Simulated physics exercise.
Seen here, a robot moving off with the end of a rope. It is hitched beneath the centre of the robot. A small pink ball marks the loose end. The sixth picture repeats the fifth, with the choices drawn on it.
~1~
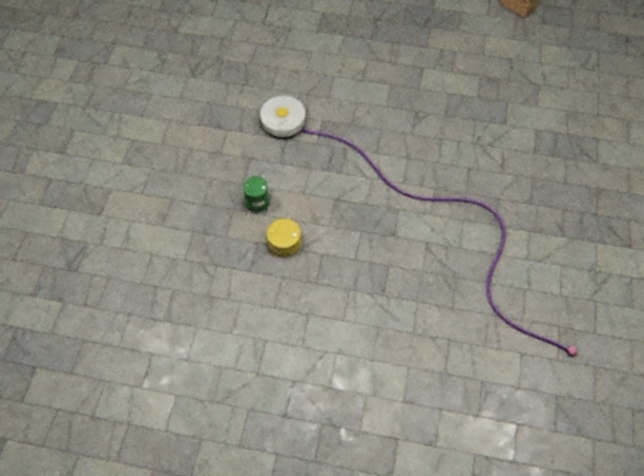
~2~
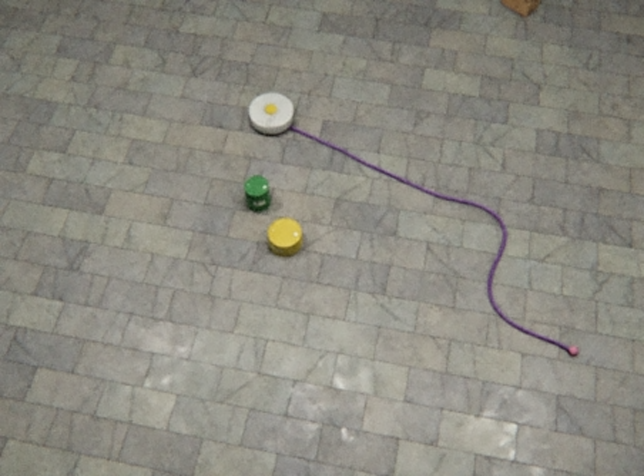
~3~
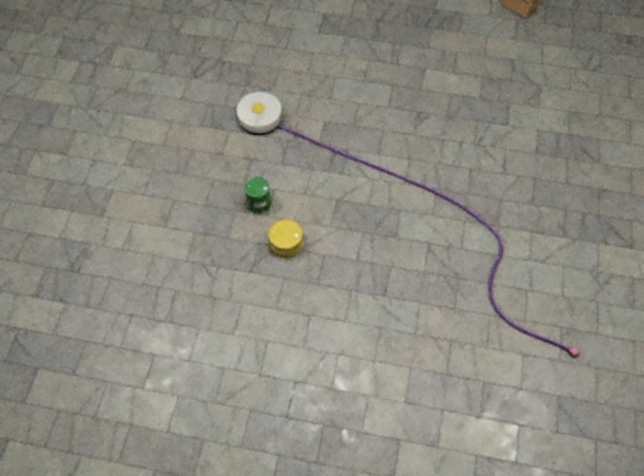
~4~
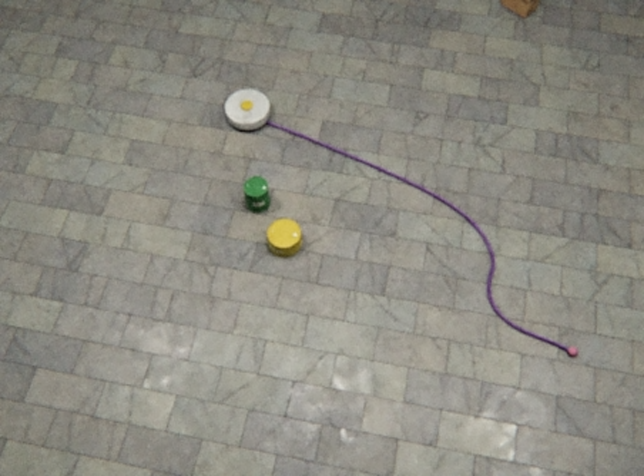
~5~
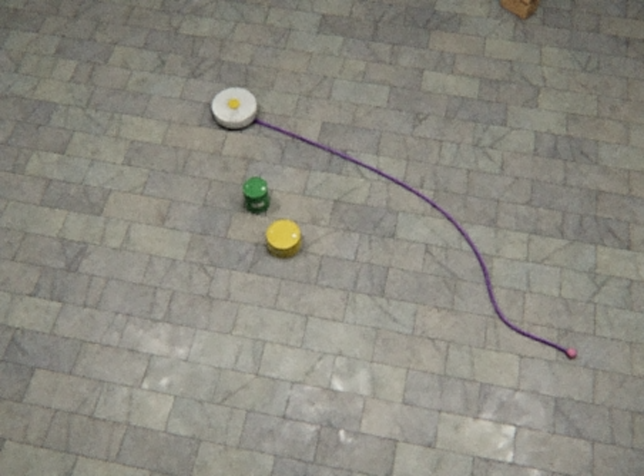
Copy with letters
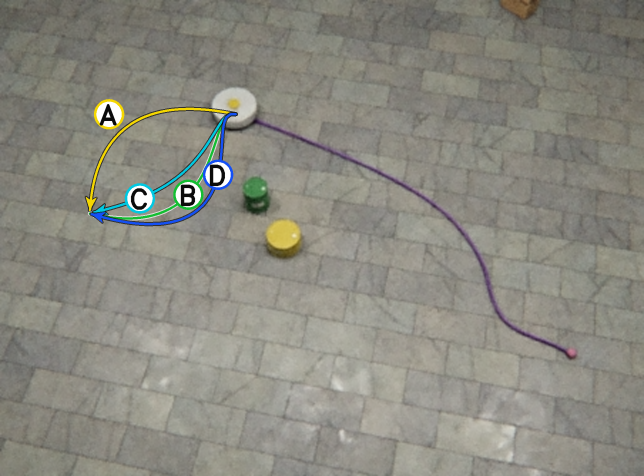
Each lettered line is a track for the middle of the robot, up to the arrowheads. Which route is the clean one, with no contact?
With A nothing is caught.
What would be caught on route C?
It meets the green keg.
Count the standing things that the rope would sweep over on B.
Two.
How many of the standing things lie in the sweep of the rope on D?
It sweeps two.
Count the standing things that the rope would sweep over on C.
It sweeps one.
On the marked copy, A from (236, 114) via (131, 124) to (90, 210); B from (236, 114) via (192, 191) to (90, 214); C from (236, 114) via (184, 172) to (94, 213); D from (236, 114) via (206, 202) to (92, 214).
Following A. Soon after the start, robot (153, 108), middle of the rope (344, 185), free end (521, 314).
Later, robot (97, 160), middle of the rope (311, 180), free end (496, 292).
In the end, robot (87, 209), middle of the rope (306, 182), free end (494, 289); nothing has been touched.
As for the rest, B meets the yellow tub and green keg; C meets the green keg; D meets the yellow tub and green keg.
